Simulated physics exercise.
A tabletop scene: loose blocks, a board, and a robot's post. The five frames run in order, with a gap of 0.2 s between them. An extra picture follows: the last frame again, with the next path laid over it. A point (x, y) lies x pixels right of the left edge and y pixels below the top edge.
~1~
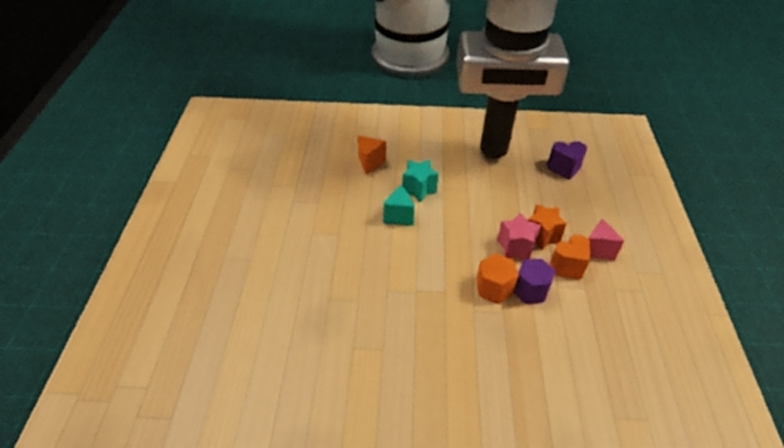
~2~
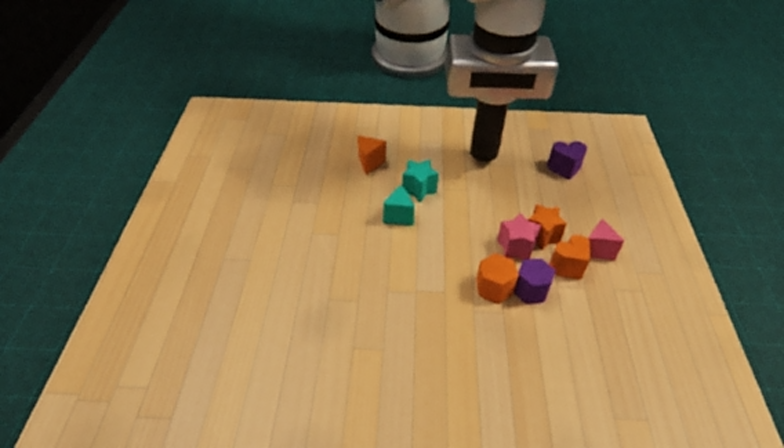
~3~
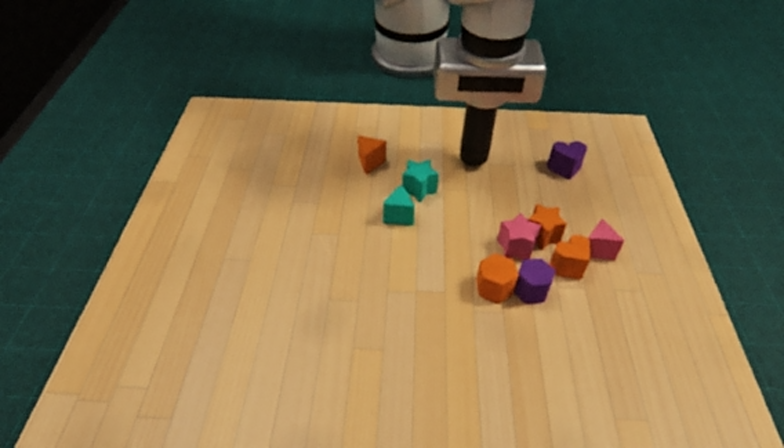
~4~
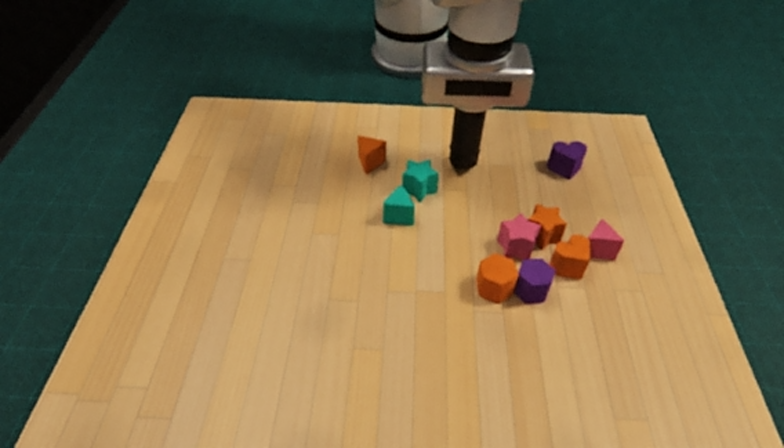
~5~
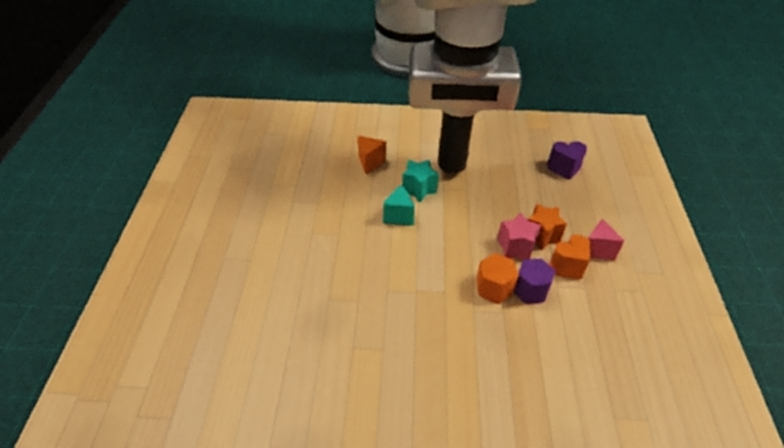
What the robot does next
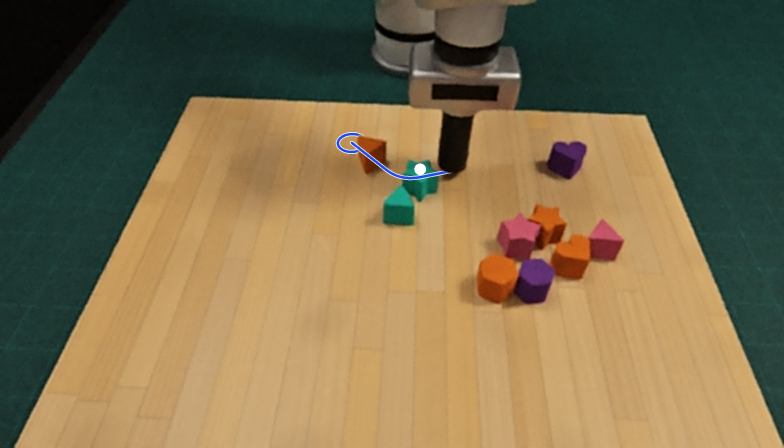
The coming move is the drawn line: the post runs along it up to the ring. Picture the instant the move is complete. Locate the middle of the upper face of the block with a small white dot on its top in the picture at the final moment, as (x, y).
The middle of its upper face will lie at (401, 177).
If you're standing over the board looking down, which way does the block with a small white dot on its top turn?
Overhead view: Anti-clockwise.
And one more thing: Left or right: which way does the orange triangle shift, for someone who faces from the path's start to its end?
The right.
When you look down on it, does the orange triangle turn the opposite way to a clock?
Final answer: Yes.
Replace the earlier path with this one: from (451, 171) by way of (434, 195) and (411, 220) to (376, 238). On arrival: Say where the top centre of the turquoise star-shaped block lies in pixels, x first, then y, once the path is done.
The spot you're after is about (395, 182) in the image.
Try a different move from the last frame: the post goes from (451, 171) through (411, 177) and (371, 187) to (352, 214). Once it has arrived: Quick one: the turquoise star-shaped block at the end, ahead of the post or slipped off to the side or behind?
Gone from the front.
Drawn move, from (451, 171) through (411, 178) and (378, 163) to (352, 143); the dot is on the turquoise star-shaped block.
The first path, step by step. One third of the way, post (411, 172); turquoise triangle (399, 203); turquoise star-shaped block (405, 177), turned 50° anticlockwise.
Two thirds of the way, post (377, 156); orange triangle (355, 136), turned 25° anticlockwise; turquoise triangle (399, 203); turquoise star-shaped block (401, 177), turned 65° anticlockwise.
At the end, post (352, 136); orange triangle (327, 121), turned 50° anticlockwise; turquoise triangle (399, 203); turquoise star-shaped block (401, 177), turned 65° anticlockwise.
